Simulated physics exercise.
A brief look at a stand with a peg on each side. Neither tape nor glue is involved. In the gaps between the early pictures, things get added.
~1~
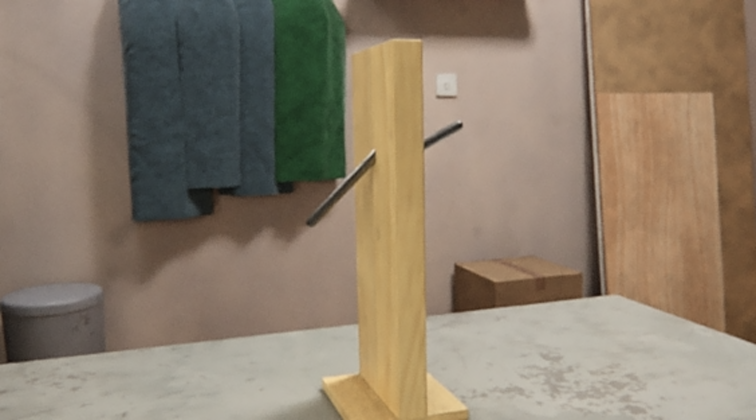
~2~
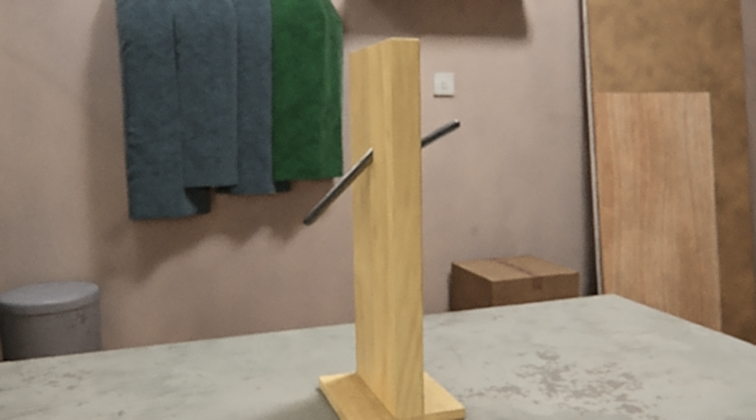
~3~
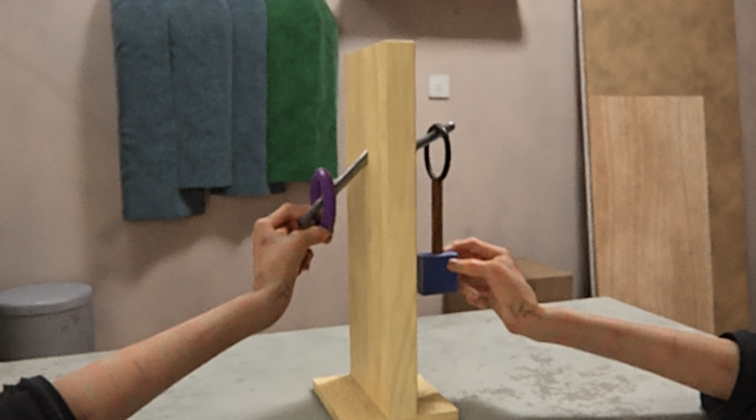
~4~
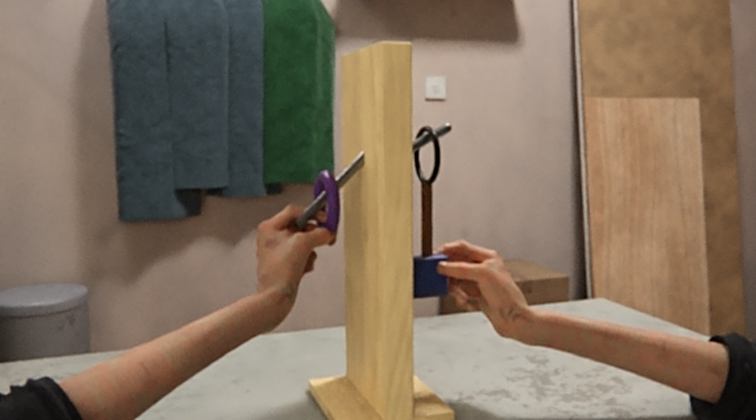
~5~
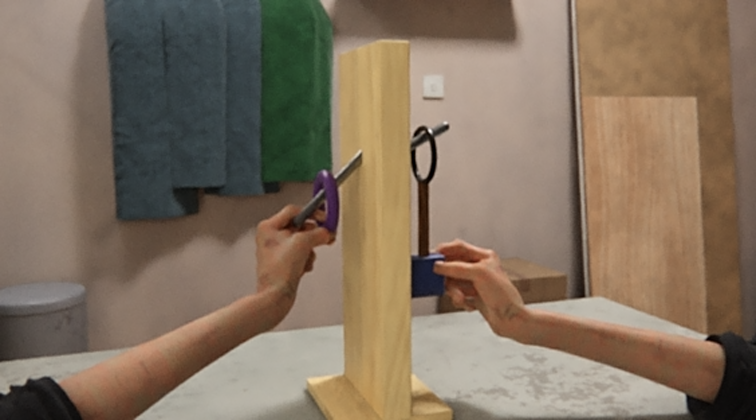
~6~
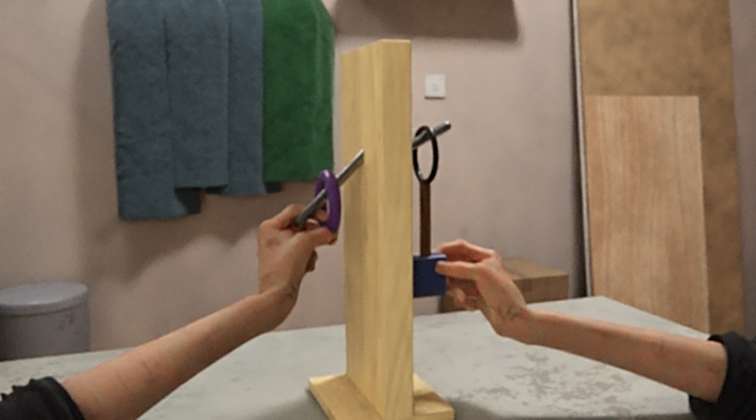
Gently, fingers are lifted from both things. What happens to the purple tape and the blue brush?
Outcome: The purple tape will fail to hold. The blue brush will hold fast.
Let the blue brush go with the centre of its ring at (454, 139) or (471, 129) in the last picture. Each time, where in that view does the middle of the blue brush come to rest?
Resting at (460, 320) and (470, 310).
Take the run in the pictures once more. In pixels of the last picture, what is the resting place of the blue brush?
About (405, 228).
Then, 0.20 s past the last view, purple tape leaning 51° off how it started near (299, 251); blue brush leaning 9° off how it started near (409, 227).
Then, 0.34 s past the last view, purple tape in the air; blue brush leaning 9° off how it started near (406, 228).
Finally, the purple tape falls off; the blue brush stays on its peg, near (405, 228).
